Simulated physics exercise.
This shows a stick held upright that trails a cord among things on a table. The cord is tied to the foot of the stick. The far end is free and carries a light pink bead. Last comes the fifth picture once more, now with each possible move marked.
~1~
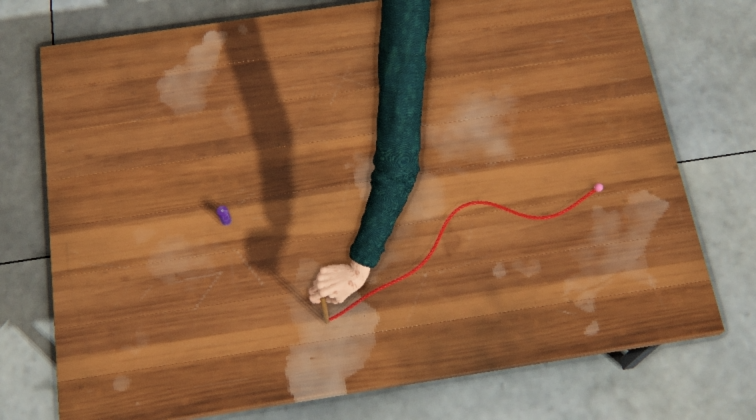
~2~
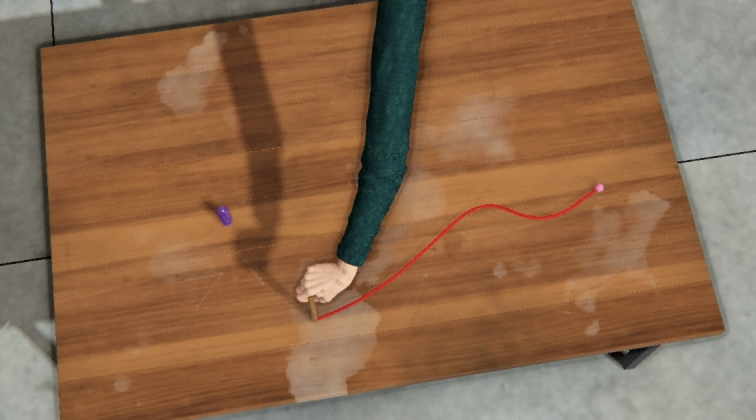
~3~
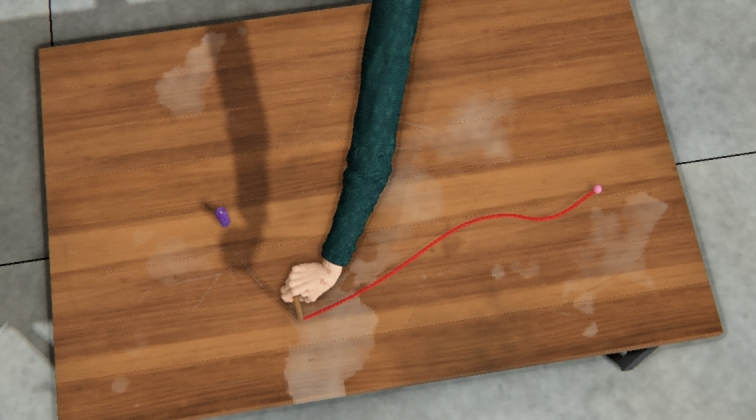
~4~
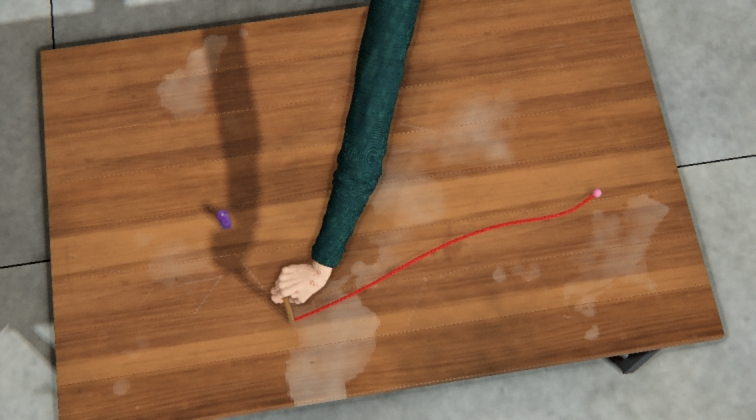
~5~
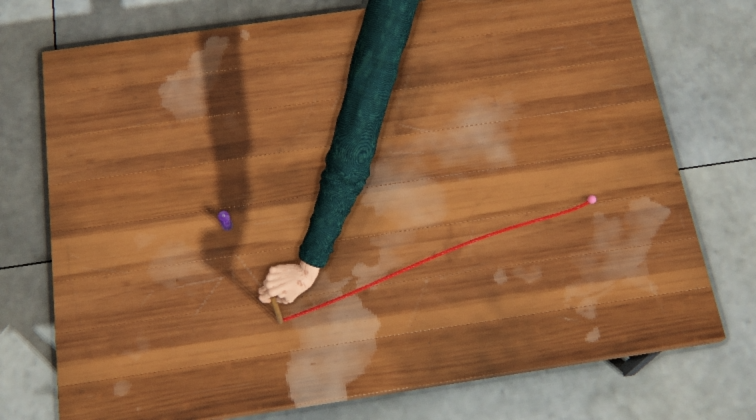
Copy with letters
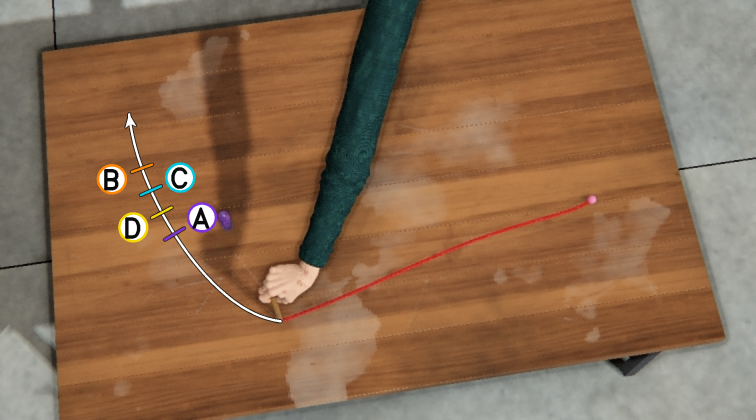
A hand in a dark green sleeve reaches down from the top edge over a wooden plank table with pale worn patches, seen from above against a grey tiled floor. It grips a short upright stick tied to a wavy red cord ending in a light pink bead at right, while a small purple candle stands at left. The hand moves the stick steadily left, drawing the cord nearly straight, and the bead shifts slightly down and left.
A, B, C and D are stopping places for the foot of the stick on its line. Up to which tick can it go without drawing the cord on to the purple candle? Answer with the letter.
At D, and not beyond.
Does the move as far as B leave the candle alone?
No.
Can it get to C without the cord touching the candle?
For that mark, no.
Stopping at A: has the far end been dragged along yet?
Yes.
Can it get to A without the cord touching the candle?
For that mark, yes.
On the marked copy, A at (174, 234); B at (142, 168); C at (151, 191); D at (162, 213); the route from (281, 321) via (173, 231) to (129, 114).
Taking D. A third of the way, foot of the stick (227, 296), middle of the cord (398, 270), free end (551, 215).
Two thirds of the way, foot of the stick (188, 254), middle of the cord (358, 267), free end (517, 227).
When it is over, foot of the stick (162, 213), middle of the cord (324, 255), free end (487, 237); nothing has been touched.
As for the rest, A is safe but short; B brings the cord against the candle; C brings the cord against the candle.
